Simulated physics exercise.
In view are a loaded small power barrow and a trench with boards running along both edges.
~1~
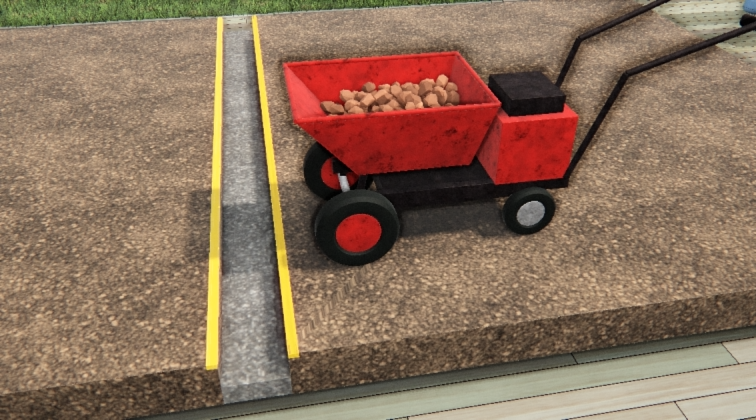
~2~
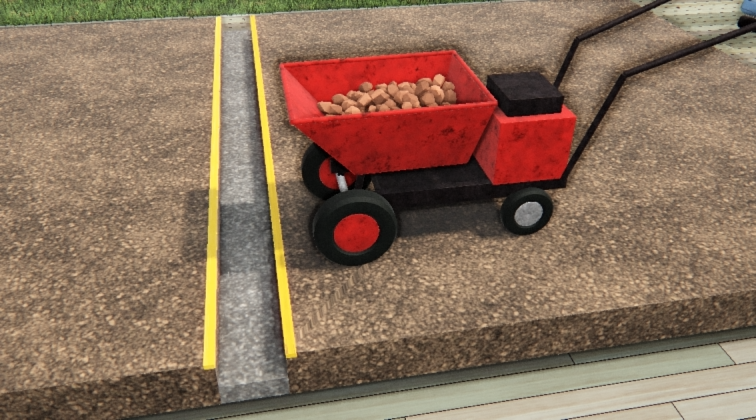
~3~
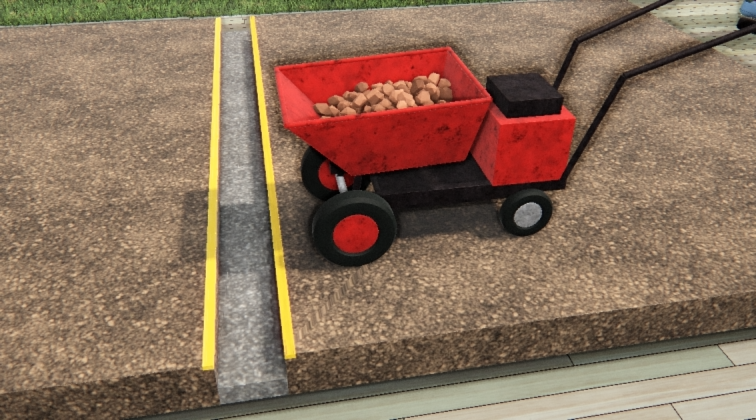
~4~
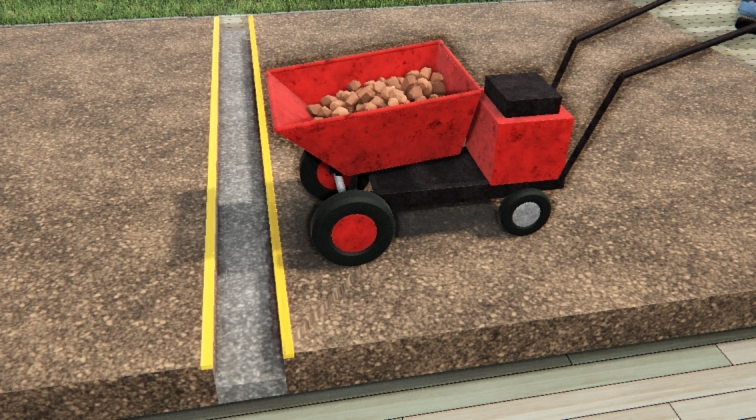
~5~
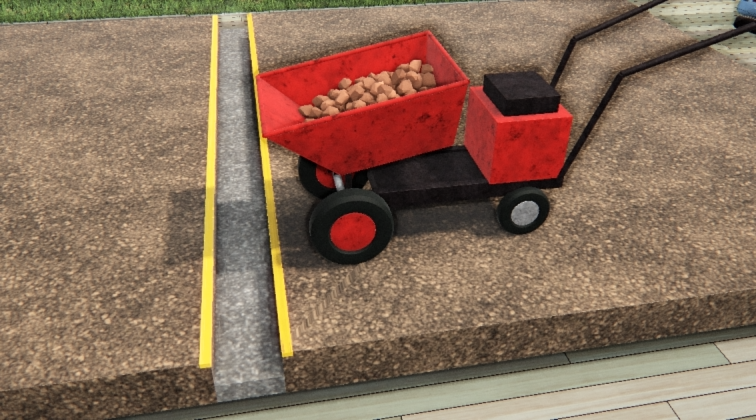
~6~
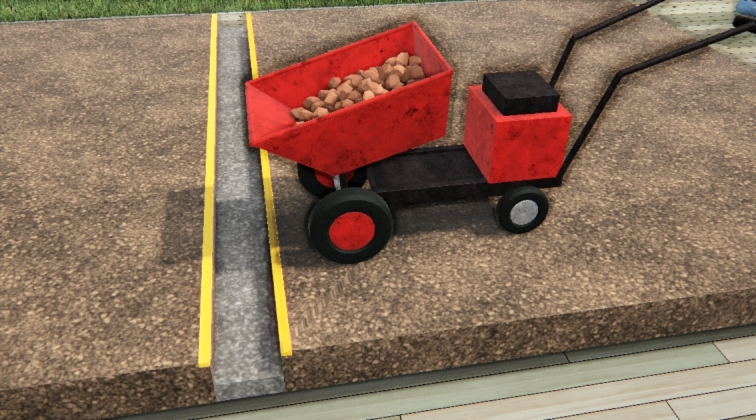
A red power barrow beside a board-edged trench gradually tilts its loaded skip to the left.
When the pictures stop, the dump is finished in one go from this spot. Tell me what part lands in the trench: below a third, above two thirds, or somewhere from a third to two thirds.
Beneath the one-third mark.
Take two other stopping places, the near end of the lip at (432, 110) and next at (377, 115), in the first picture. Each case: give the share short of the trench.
The first spot yields roughly 30 percent, the second roughly 0 percent.
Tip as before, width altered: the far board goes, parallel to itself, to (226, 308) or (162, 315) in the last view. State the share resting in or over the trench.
For the first it's 0 per cent, for the second 70 per cent.
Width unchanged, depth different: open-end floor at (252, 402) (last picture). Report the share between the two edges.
The share would be around 0 per cent.
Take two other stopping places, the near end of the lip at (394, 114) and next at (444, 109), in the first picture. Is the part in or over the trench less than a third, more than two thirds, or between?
First: In the middle band; second: Under a third.
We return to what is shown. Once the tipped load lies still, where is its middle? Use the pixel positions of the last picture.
I'd put the middle somewhere around (170, 238).
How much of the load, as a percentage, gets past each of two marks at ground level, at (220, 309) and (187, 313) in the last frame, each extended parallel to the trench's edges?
Result, first then second: 60 %, 50 %.
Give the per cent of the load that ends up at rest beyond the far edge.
Share: Near 60 %.
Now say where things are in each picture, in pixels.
Lip of the skip at (296, 122), level; top of the load at (406, 98), lumps of rubble; first edge of the trench at (287, 303); far edge at (213, 313), the trench over half as wide as the skip, and about half as deep as wide, in the first frame.
Lip of the skip at (293, 122), level; top of the load at (409, 105), in the second frame.
Lip of the skip at (287, 126), tipped barely; top of the load at (405, 104), in the third frame.
Lip of the skip at (276, 130), tipped a little; top of the load at (397, 100), in the fourth frame.
Lip of the skip at (265, 136), tipped a little; top of the load at (405, 89), in the fifth frame.
Lip of the skip at (252, 144), tipped clearly; top of the load at (392, 83); first edge of the trench at (281, 301); far edge at (205, 310), in the sixth frame.
Soon, skip tipped steeply; all in the skip.
A while on, skip tipped right over; most in the skip; a stray few in or heaped over the trench; about a quarter beyond it; a stray few falling.
Towards the end, skip tipped right over; about a third in the skip; a stray few in or heaped over the trench; about half beyond it.
Finally, skip tipped right over; about a third in the skip; a stray few in or heaped over the trench; about half beyond it.
